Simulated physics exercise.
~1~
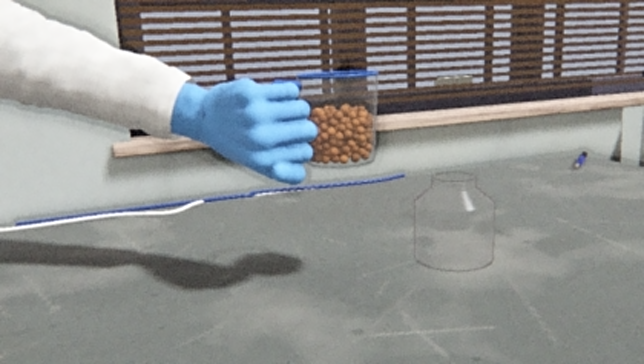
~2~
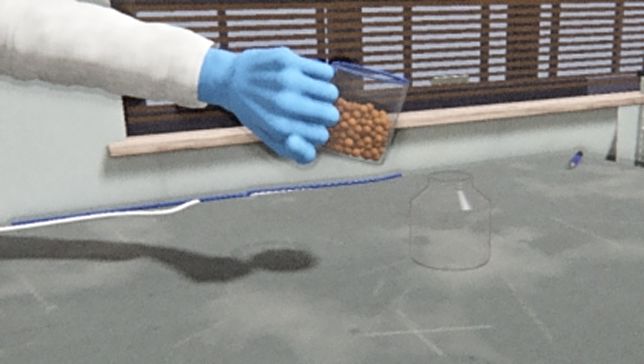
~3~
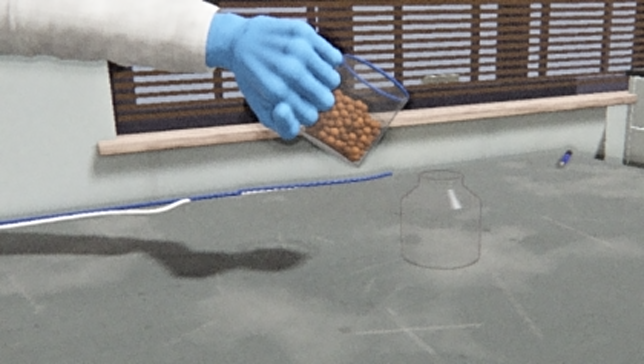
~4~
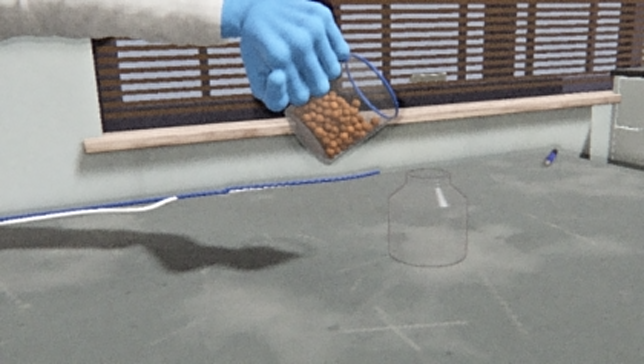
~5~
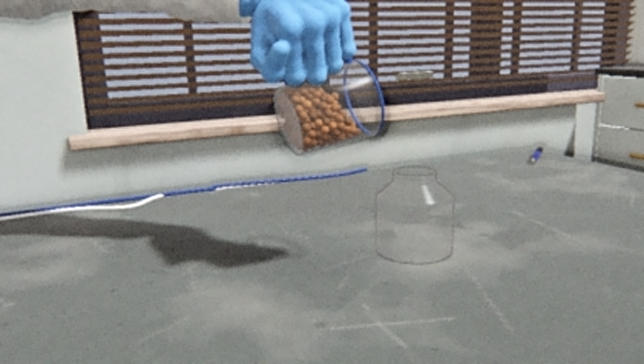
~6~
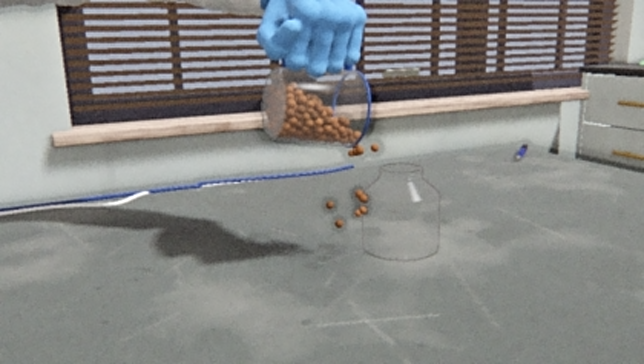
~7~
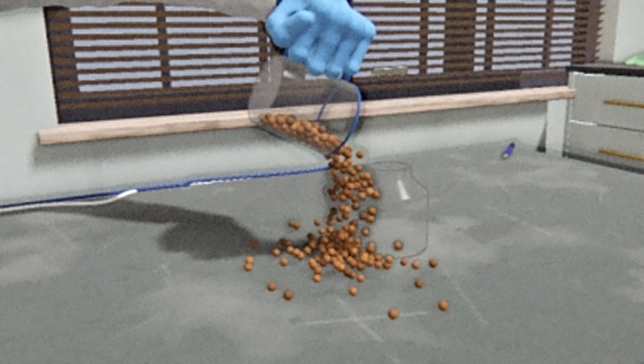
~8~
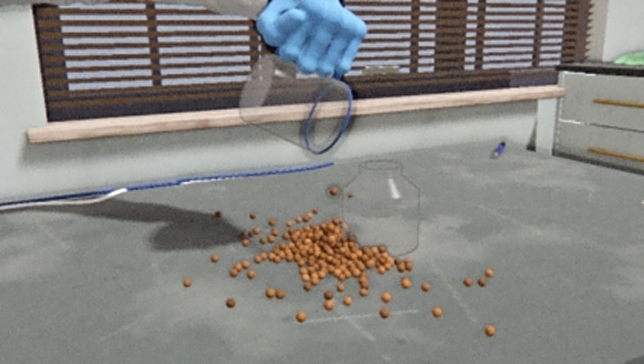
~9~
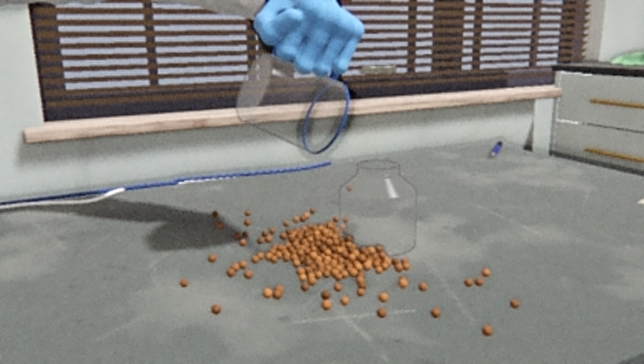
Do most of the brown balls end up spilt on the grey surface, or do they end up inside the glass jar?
Most of them end up spilt on the grey surface, in a scattered heap beside and around the jar. Hardly any are left in the cup or end up in the jar.
